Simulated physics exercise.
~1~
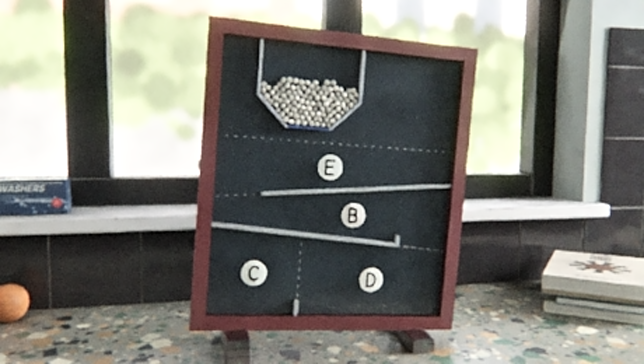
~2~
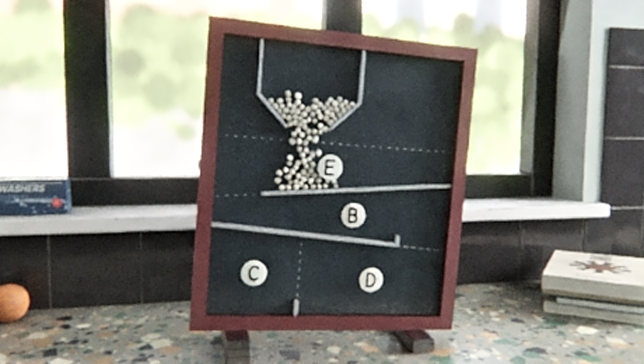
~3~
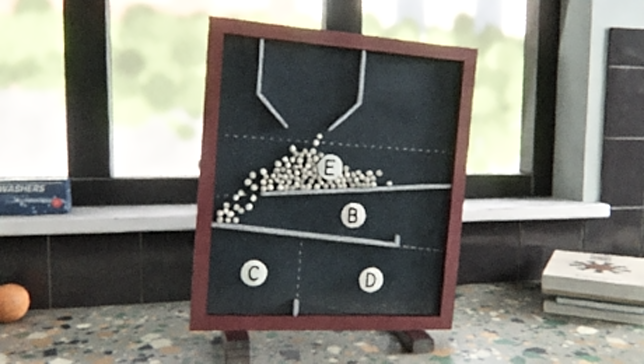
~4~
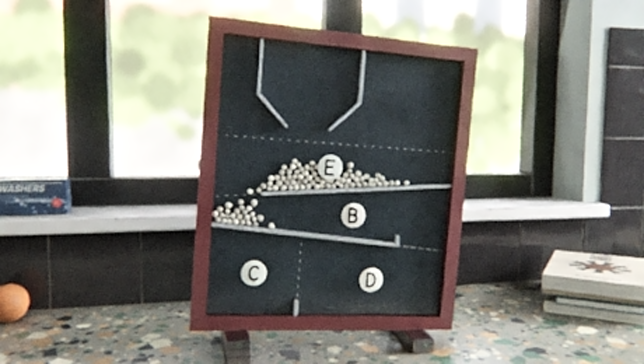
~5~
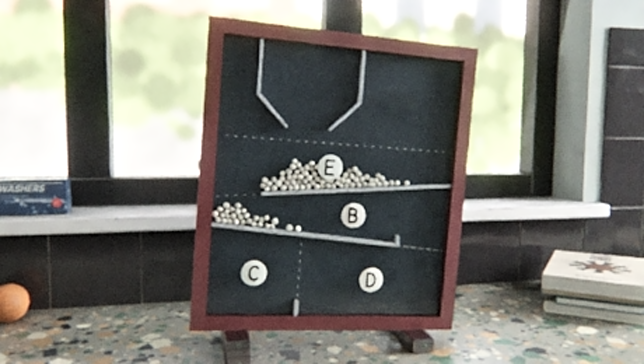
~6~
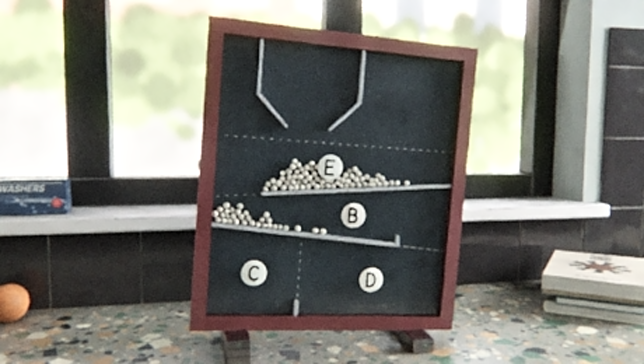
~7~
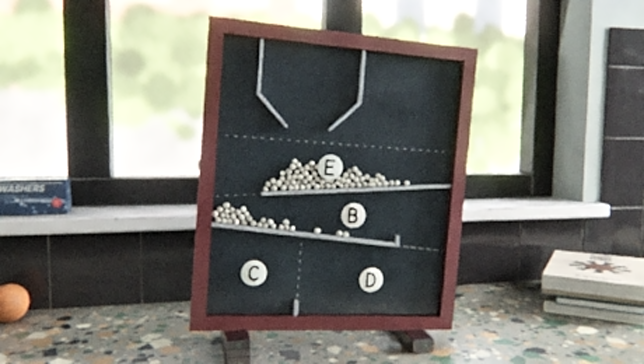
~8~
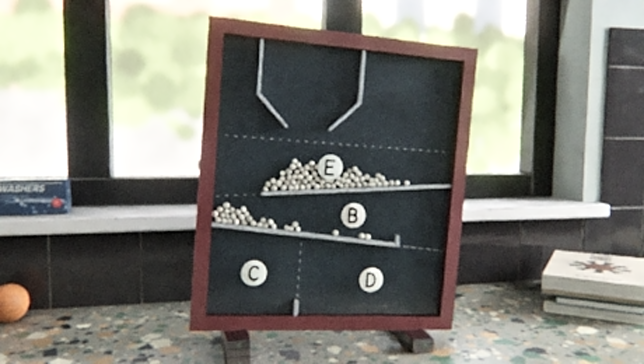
A dark board in a reddish-brown frame stands upright on a speckled counter before a bright window, seen from the front by a still camera, with an orange ball at left and stacked books at right. Small whitish beads fill a funnel at the top, above two sloping ledges and lettered discs. The funnel opens and the beads pour down onto the upper ledge around E. Some spill off its left end onto the lower ledge, and a few roll slowly right. Most rest heaped around E, a smaller pile sits below left, and C and D stay empty.
